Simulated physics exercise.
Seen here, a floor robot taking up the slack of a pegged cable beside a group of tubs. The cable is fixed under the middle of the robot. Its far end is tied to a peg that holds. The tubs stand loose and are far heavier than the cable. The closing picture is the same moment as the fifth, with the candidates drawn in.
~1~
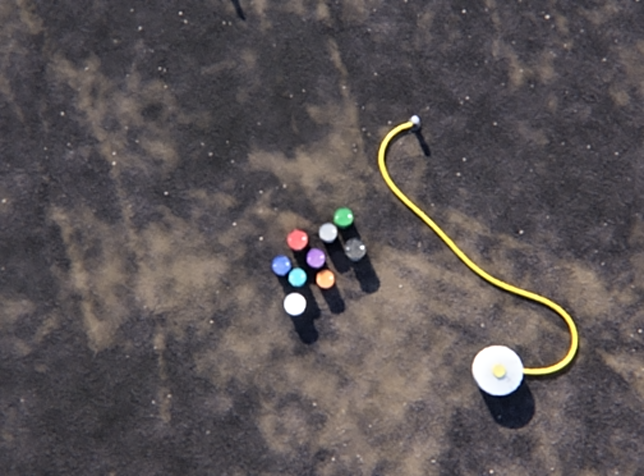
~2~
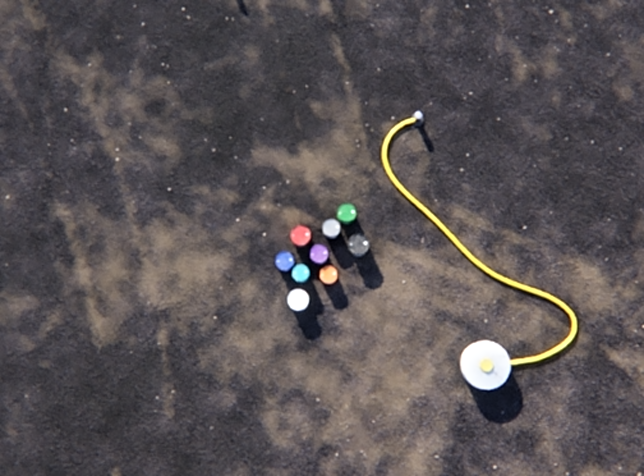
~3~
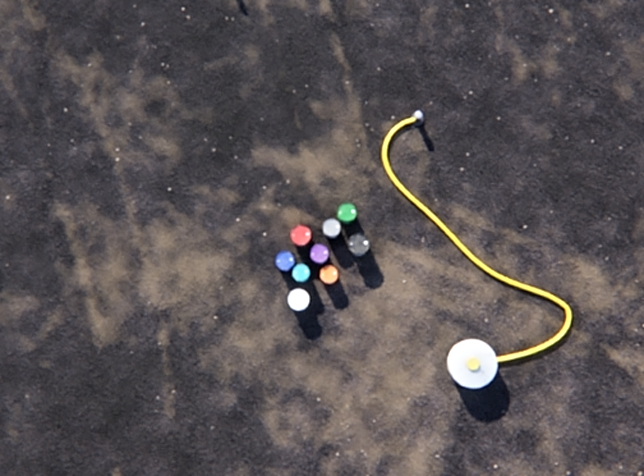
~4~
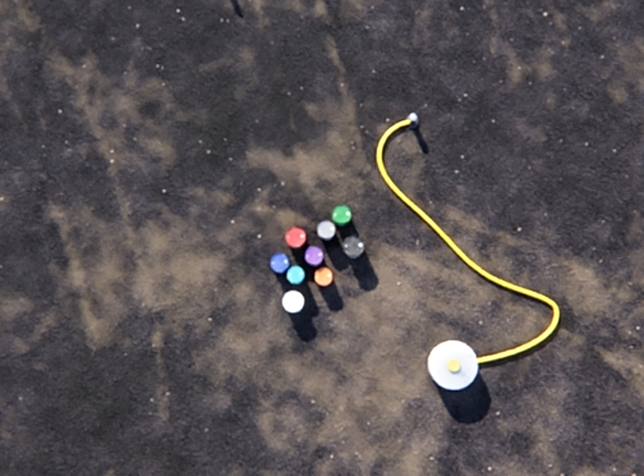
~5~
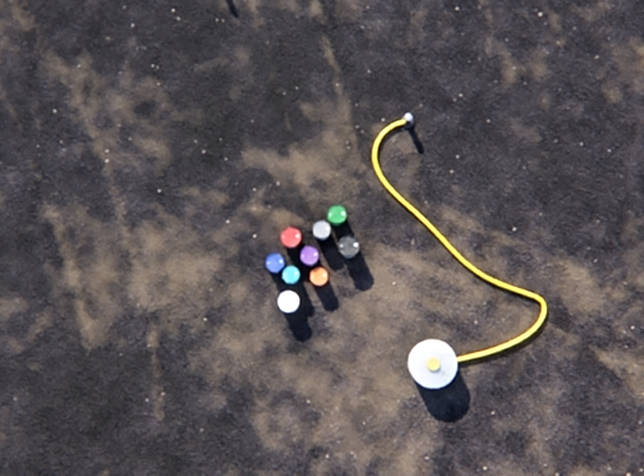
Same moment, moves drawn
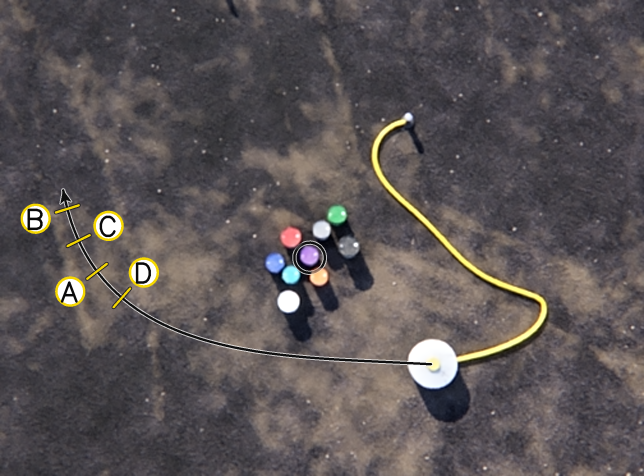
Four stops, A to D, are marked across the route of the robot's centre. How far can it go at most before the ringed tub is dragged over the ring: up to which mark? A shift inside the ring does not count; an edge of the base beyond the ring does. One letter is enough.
At A, and not beyond.
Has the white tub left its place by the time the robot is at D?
No.
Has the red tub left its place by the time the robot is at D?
By then, no.
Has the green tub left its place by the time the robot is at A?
By then, no.
On the copy, A at (97, 271); B at (67, 209); C at (79, 241); D at (122, 298); the ring at (310, 258); the route from (431, 364) via (204, 340) to (63, 190).
On A. First, robot (305, 357); purple tub (309, 256).
Then, robot (179, 331); purple tub (309, 256).
Finally, robot (95, 270); purple tub (309, 256); orange tub (317, 275); turquoise tub (293, 272); white tub (281, 286); the purple tub is still in its ring.
By contrast, B drags the ringed tub to (308, 238); C drags the ringed tub to (309, 243); D is safe but short.
